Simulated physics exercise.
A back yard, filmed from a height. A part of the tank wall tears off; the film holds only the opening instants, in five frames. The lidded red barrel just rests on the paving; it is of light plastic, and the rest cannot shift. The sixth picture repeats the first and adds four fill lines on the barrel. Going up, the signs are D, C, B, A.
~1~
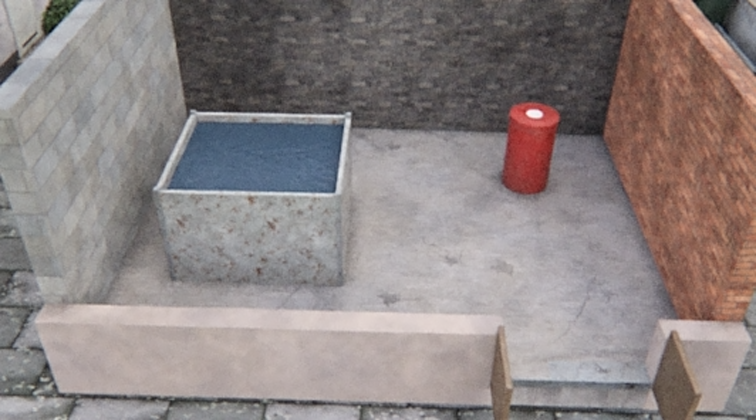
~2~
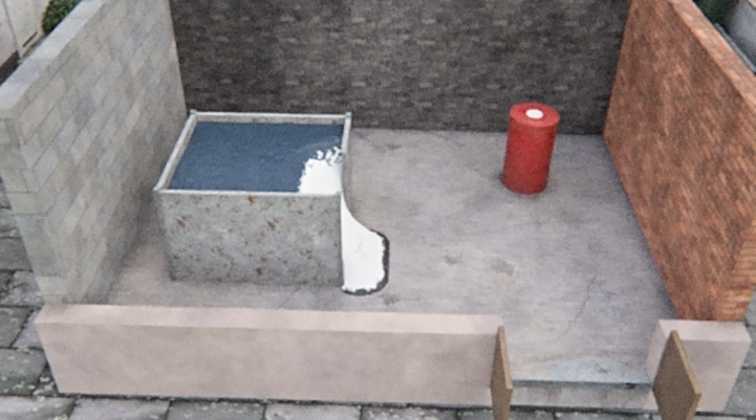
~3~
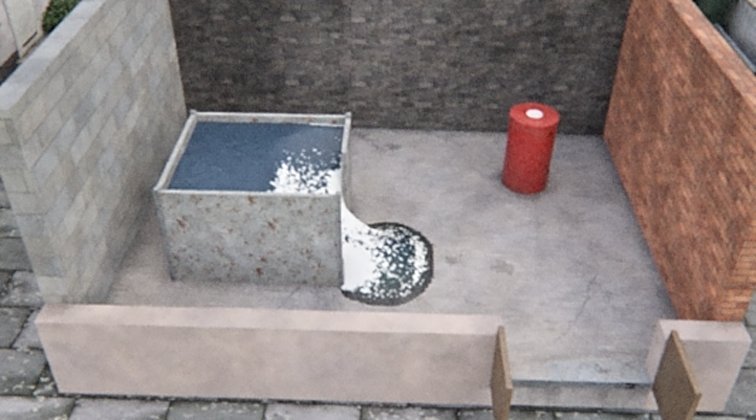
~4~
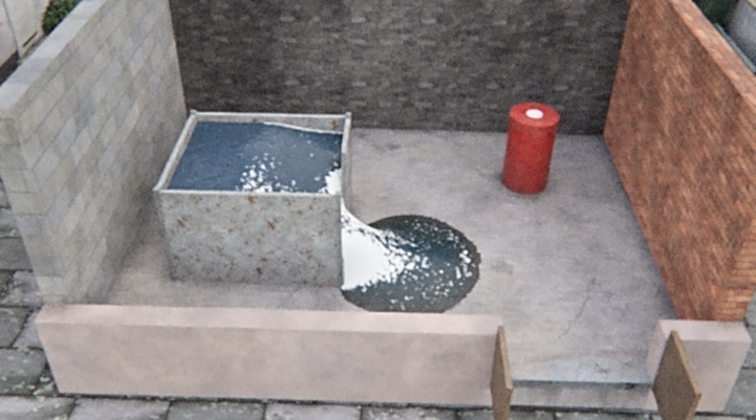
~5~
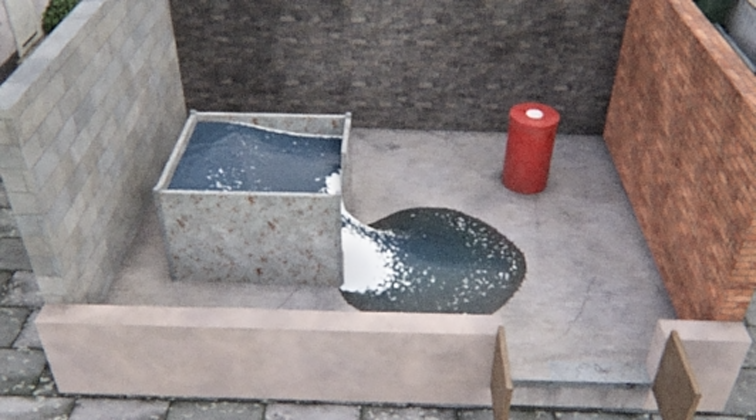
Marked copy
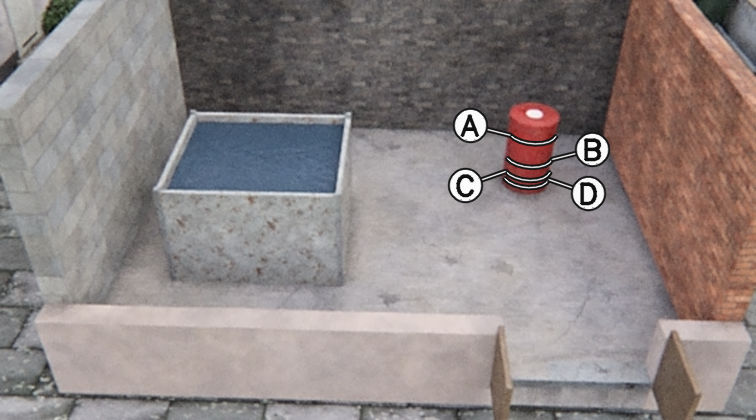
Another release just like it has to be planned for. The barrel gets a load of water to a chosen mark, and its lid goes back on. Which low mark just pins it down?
It is C.
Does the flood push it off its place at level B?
No, that is safe.
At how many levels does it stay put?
Three.
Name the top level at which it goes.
Here it is level D.
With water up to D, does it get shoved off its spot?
Yes, it does.
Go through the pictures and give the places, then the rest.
The first frame shows lid of the red barrel at (534, 114); tank full, its middle at (261, 157); open gate at (579, 322).
In the second frame, 2 % of the ground wet, in view closest to the barrel at (381, 242).
In the third frame, 5 % of the ground wet, in view closest to the barrel at (410, 232).
In the fourth frame, 9 % of the ground wet, in view closest to the barrel at (438, 224).
The fifth frame shows lid of the red barrel at (534, 114); 13 % of the ground wet, in view closest to the barrel at (471, 221).
On the marked copy, A at (535, 143); B at (531, 167); C at (529, 180); D at (528, 187); from the bottom up D, C, B, A.
Choosing A, it does not move.
Choosing B, it does not move.
Choosing C, it does not move.
Choosing D, it is pushed about twice its own width away.
